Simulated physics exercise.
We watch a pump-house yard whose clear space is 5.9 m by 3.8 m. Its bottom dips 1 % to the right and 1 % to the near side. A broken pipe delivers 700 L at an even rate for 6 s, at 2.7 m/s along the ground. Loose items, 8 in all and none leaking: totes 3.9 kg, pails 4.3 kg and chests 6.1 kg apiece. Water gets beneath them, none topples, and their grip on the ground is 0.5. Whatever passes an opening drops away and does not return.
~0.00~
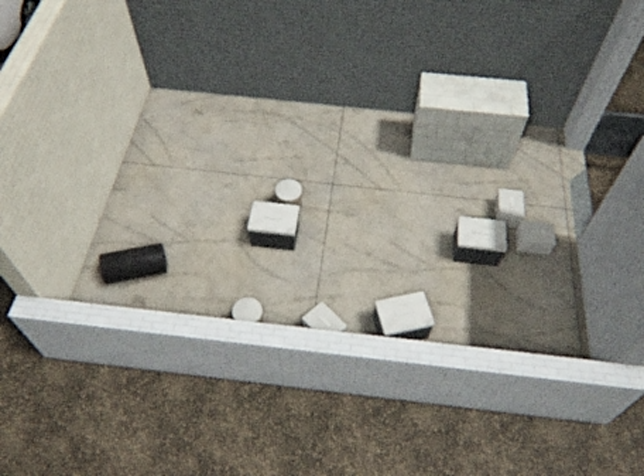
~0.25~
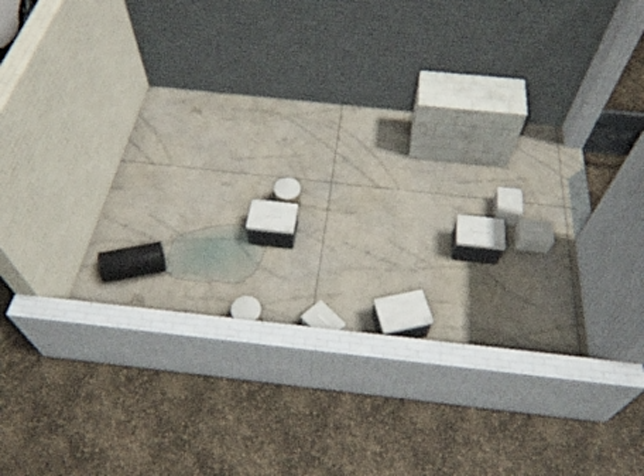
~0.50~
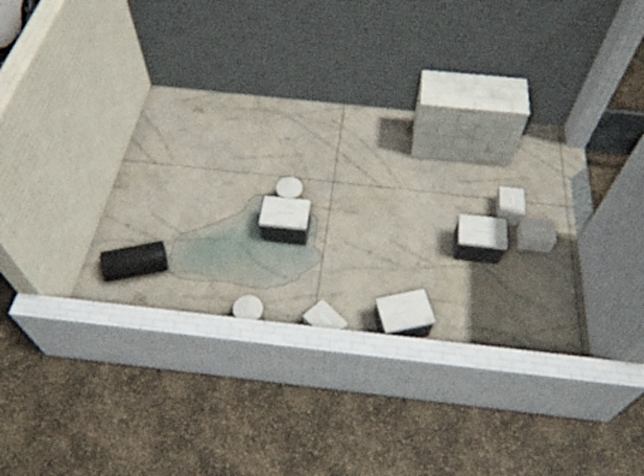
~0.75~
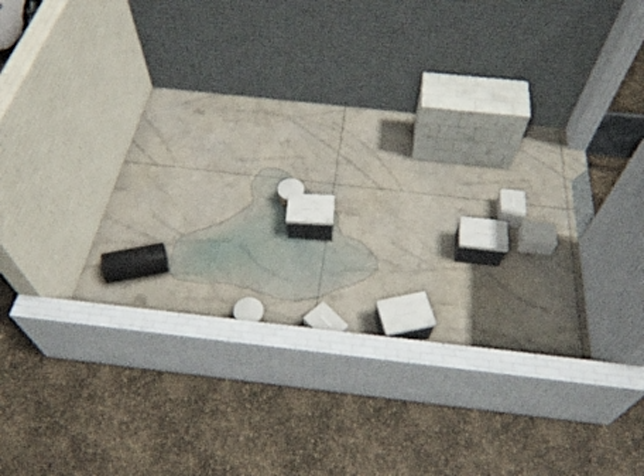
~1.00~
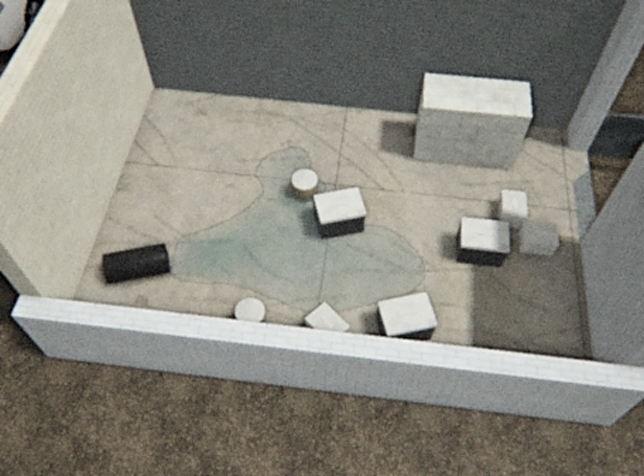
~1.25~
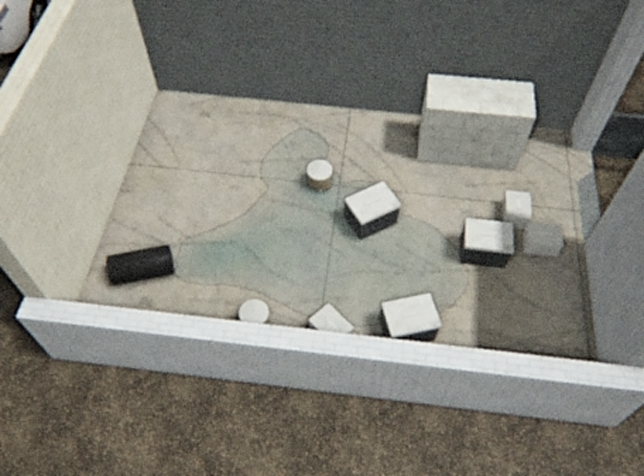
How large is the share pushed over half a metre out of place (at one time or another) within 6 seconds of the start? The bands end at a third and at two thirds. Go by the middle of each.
It is between one and two thirds.
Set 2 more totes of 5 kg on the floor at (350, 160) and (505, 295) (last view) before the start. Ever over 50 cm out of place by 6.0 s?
In turn: Less, past it.
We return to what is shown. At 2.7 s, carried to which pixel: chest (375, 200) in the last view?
Around (536, 176).
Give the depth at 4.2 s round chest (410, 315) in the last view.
Roughly 2 cm.
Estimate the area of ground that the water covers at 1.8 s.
About 8.0 m2.
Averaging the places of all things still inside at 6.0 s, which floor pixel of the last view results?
Near (376, 299).
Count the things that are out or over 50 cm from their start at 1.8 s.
By then 2.
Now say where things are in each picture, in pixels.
In the first frame, a chest at (273, 217), on the bottom; a pail at (288, 189) rests on the ground; water covers 0.0 m2; 0 of 8 have shifted.
In the second frame, a chest at (272, 215) rests on the ground; a pail at (287, 188), on the bottom; water covers 0.7 m2; 0 of 8 have shifted.
In the third frame, a chest at (285, 212) rests on the ground, 13 cm from its start; a pail at (289, 187) rests on the ground; 1.3 m2 under water; 1 of 8 have shifted.
In the fourth frame, a chest at (311, 208), on the bottom, 44 cm from its start; a pail at (291, 189), on the bottom; 2.3 m2 under water; 1 of 8 have shifted.
In the fifth frame, a chest at (340, 204), on the bottom, 77 cm from its start; a pail at (304, 179), on the bottom, 23 cm from its start; 3.6 m2 under water; 2 of 8 have shifted.
In the sixth frame, a chest at (373, 201), on the bottom, 113 cm from its start; a pail at (319, 169) rests on the ground, 46 cm from its start; 5.1 m2 under water; 2 of 8 have shifted.
After 1.8 s 2 of 8 are over 50 cm from their spots; 0 afloat.
After 2.7 s 3 of 8 are over 50 cm from their spots; 2 afloat.
After 4.2 s 5 of 8 are over 50 cm from their spots; 2 afloat.
After 6.0 s 5 of 8 are over 50 cm from their spots, and 5 have been at some point; 2 afloat.
